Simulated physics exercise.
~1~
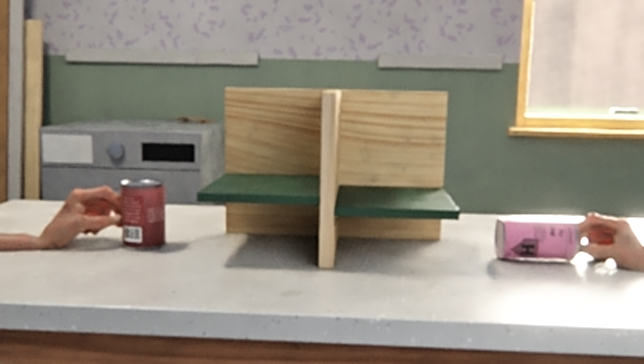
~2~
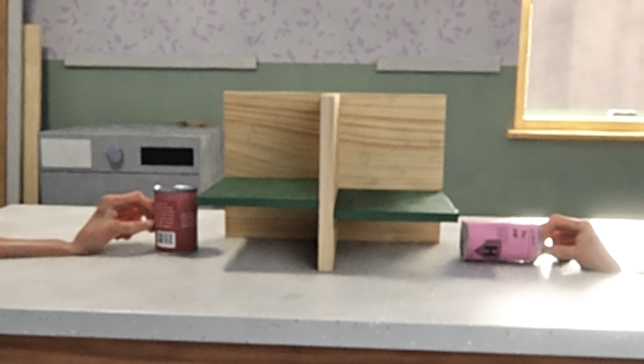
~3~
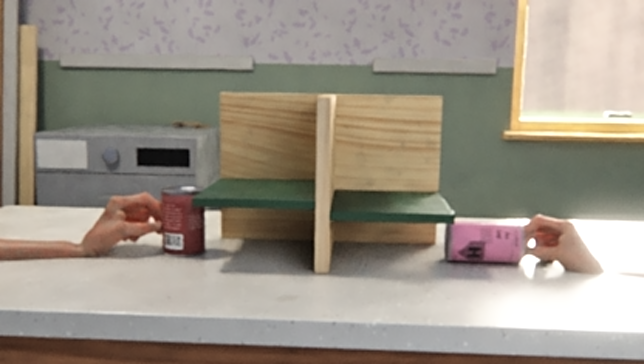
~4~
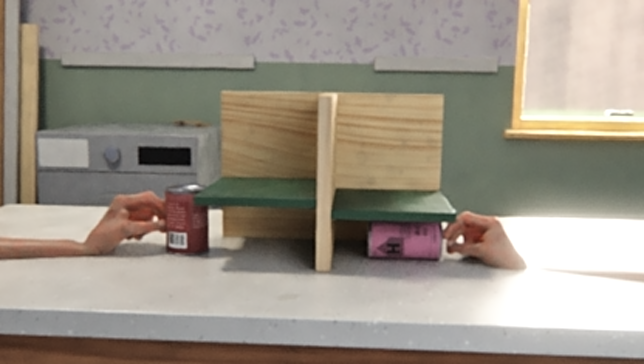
Two hands reach in from the left and right edges of a pale countertop, seen from the front in a slightly swaying view, with a green wall and a grey appliance behind. Between them stands a wooden rack with a low green shelf and an upright divider. The left hand pushes an upright red tin rightward while the right hand pushes a pink tin, lying on its side, leftward. Both tins reach the shelf's outer edges. The red tin stops there, still upright, while the pink tin slides in beneath the right side of the shelf.
